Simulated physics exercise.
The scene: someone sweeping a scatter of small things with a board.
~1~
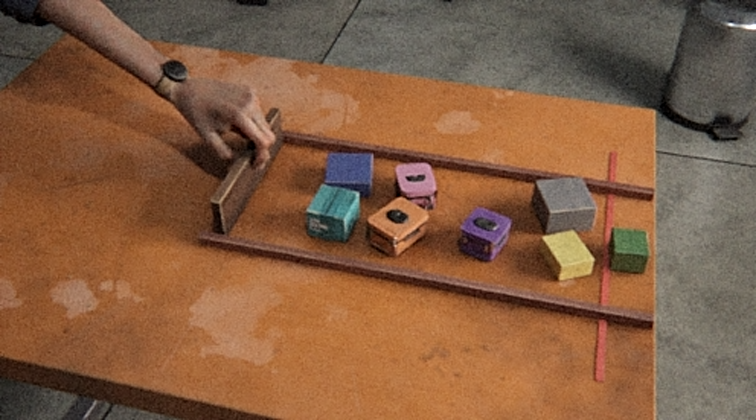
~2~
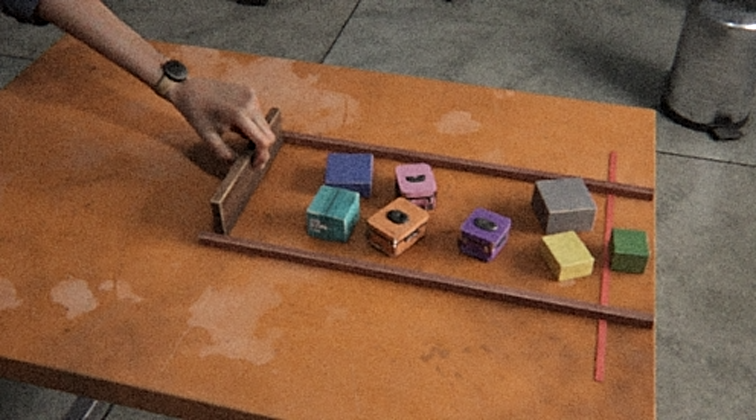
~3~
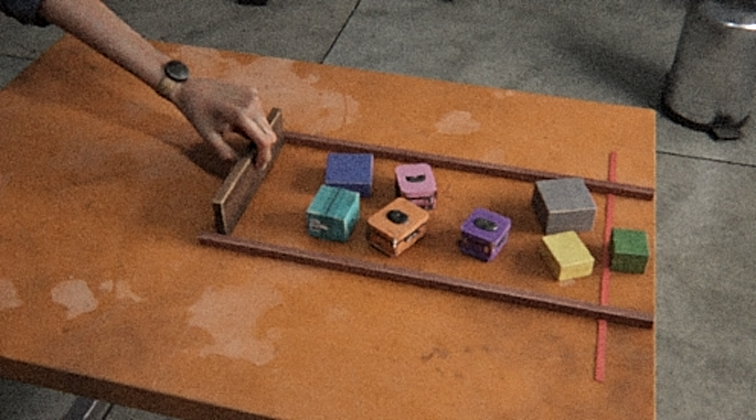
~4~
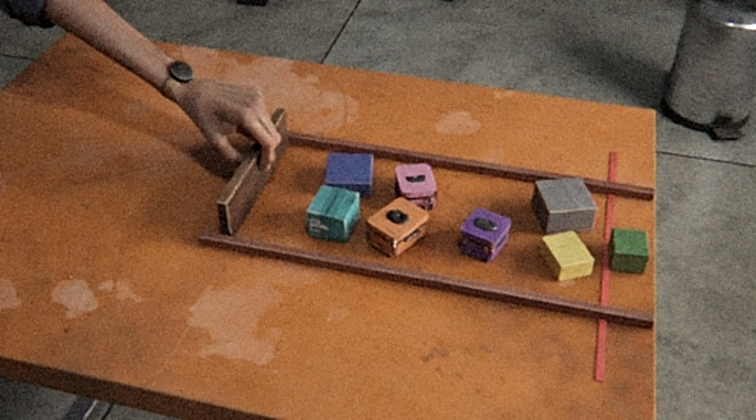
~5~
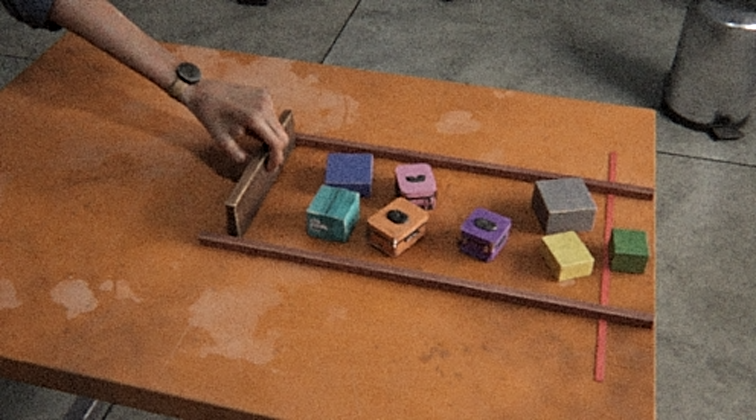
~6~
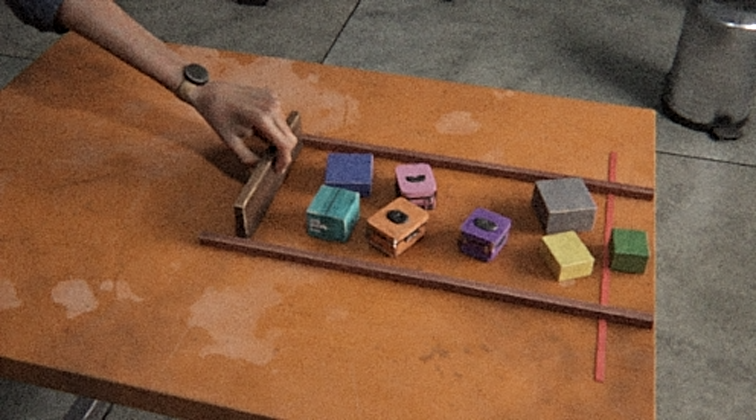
To begin with, a hand holds a dark board upright at the left end of two rails on an orange table, with scattered colourful blocks and cases between them. The hand then slides the board slightly to the right, toward the blue and turquoise pieces, while all the small objects stay still.
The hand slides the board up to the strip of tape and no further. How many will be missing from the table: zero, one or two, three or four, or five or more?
The number that fall off is five or more.
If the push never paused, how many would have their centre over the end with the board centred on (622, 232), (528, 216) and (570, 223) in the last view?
It would be 6, 2 and 4.
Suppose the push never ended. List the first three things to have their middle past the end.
The order is the green block, the yellow block, the grey block.
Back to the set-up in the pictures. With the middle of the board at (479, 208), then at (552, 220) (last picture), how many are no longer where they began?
8 and 8.
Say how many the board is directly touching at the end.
In contact: 2.
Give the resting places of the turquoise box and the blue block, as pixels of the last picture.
The turquoise box stops around (631, 265); the blue block around (635, 225).
Early on, none off yet; green block at rest near (628, 250); yellow block at rest near (566, 256); grey block at rest near (563, 206).
Finally, the number that fall off is five or more; lost, orange case, pink case, purple case, grey block, yellow block and green block.
